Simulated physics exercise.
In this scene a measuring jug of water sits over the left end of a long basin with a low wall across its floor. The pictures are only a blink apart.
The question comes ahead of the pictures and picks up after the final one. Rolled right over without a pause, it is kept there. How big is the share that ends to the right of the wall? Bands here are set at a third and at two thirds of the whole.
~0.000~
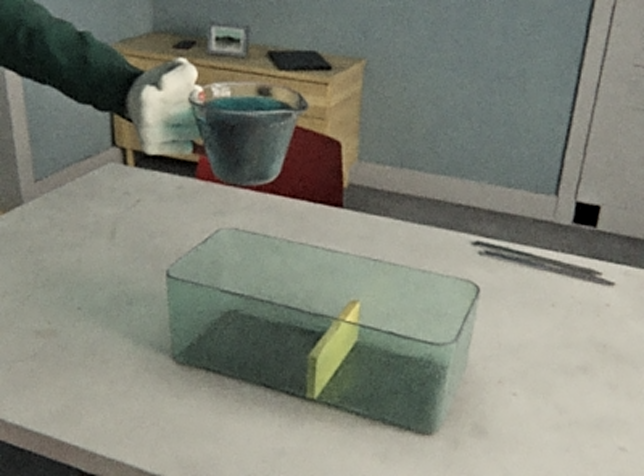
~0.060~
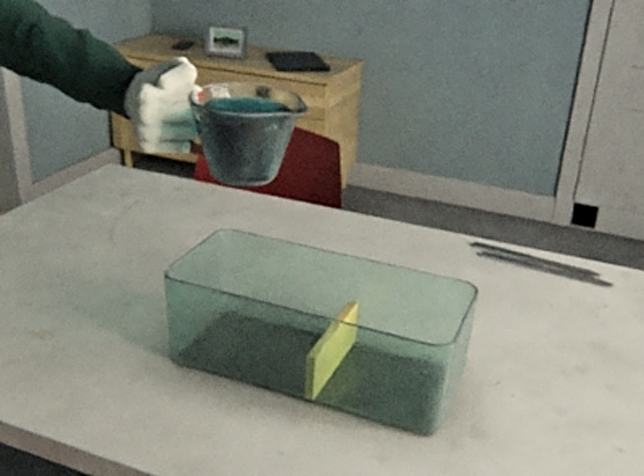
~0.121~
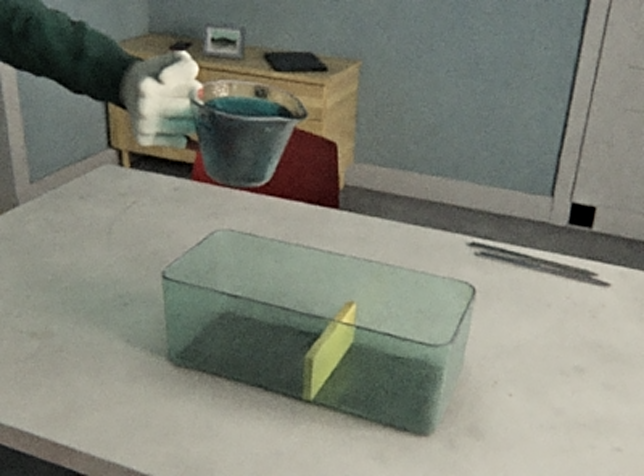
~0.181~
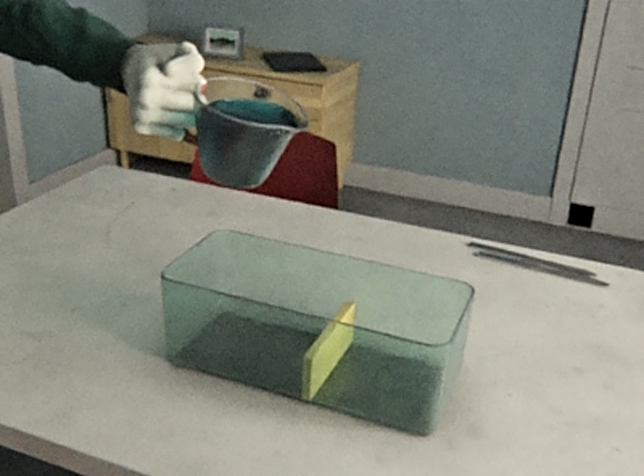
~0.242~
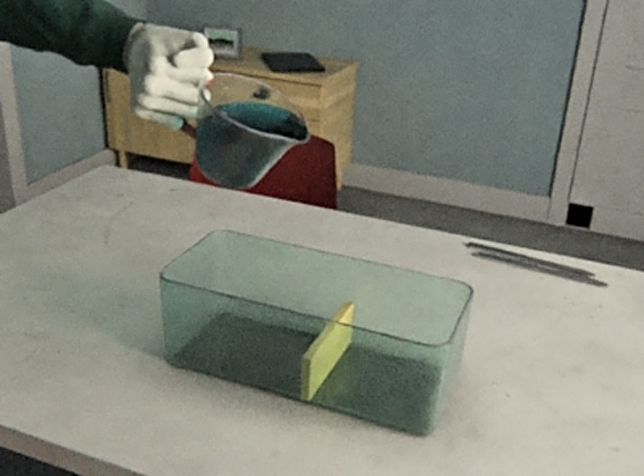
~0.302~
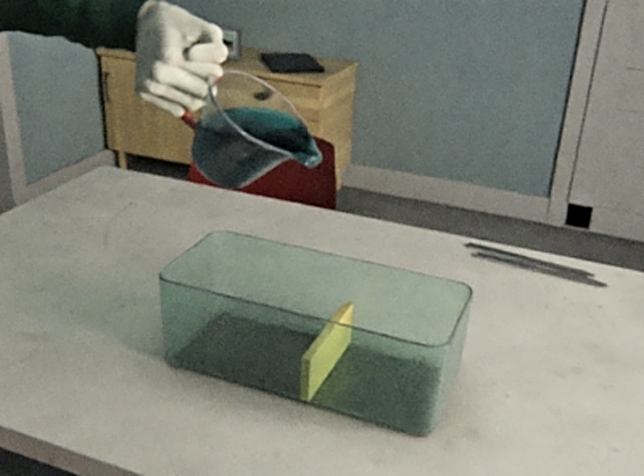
The amount on the right comes to between a third and two thirds of the whole.
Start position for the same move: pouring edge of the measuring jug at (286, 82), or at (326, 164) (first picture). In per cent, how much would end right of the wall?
About 30 % the first time, about 60 % the second.
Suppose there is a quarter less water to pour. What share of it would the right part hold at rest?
Some 35 parts in a hundred, give or take.
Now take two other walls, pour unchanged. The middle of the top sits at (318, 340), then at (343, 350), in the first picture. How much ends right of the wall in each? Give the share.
Around 70 per cent for the first, around 50 per cent for the second.
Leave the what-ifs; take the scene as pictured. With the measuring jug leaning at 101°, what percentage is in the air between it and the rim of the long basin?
It comes to around 30 per cent.
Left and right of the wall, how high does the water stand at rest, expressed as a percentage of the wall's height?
20 % left, 20 % right.
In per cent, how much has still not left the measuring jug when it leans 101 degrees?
Near 20 in a hundred still remains.
A moment on, the measuring jug is tipped right over and 21 per cent is still to pour, 7 is left of the wall and 41 right of it.
Next, the measuring jug is tipped right over and 0 per cent is still to pour, 48 is left of the wall and 50 right of it.
Then the measuring jug is tipped right over and 0 per cent is still to pour, 47 is left of the wall and 51 right of it.
Later the measuring jug is tipped right over and 0 per cent is still to pour, 47 is left of the wall and 51 right of it.
At rest 47 per cent lies left of the wall, 51 right of it and 2 outside.
